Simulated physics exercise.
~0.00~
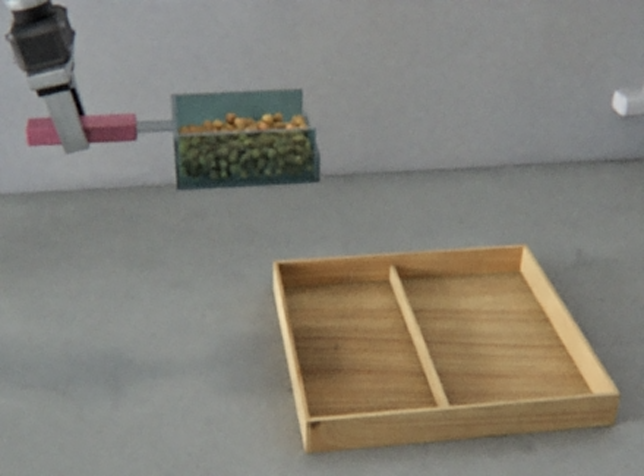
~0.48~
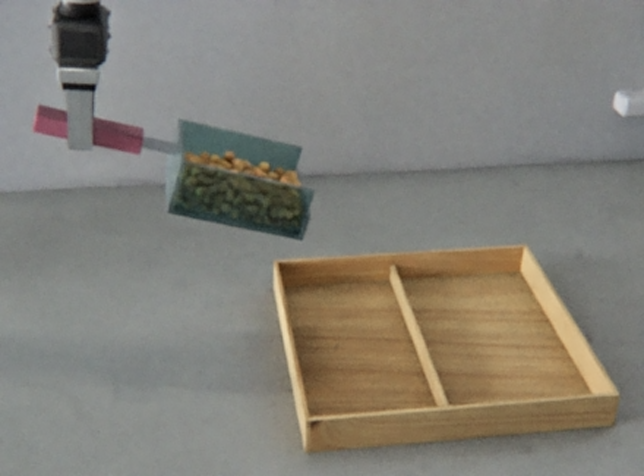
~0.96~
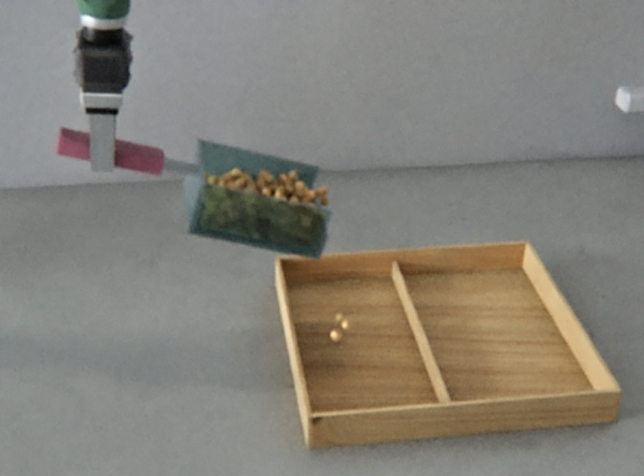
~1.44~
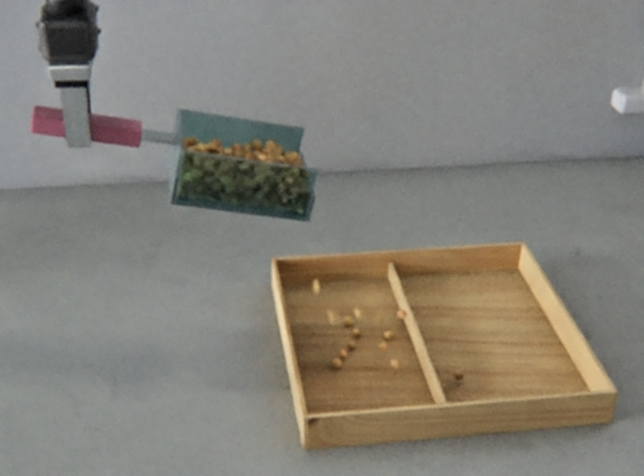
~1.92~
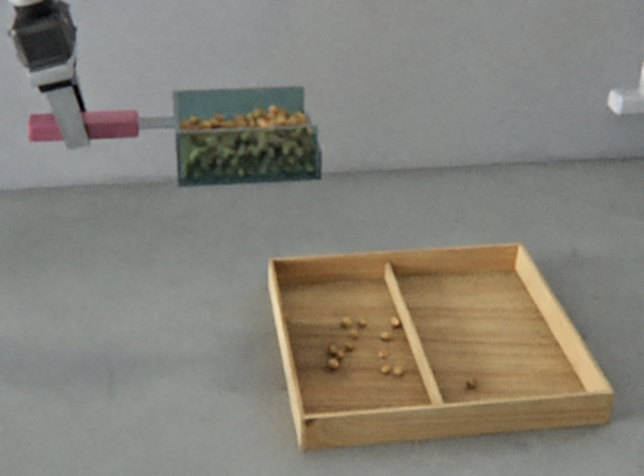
Robot arm tipping a clear box of chickpeas slightly, spilling a few into a divided wooden tray, then levelling the still-full box.
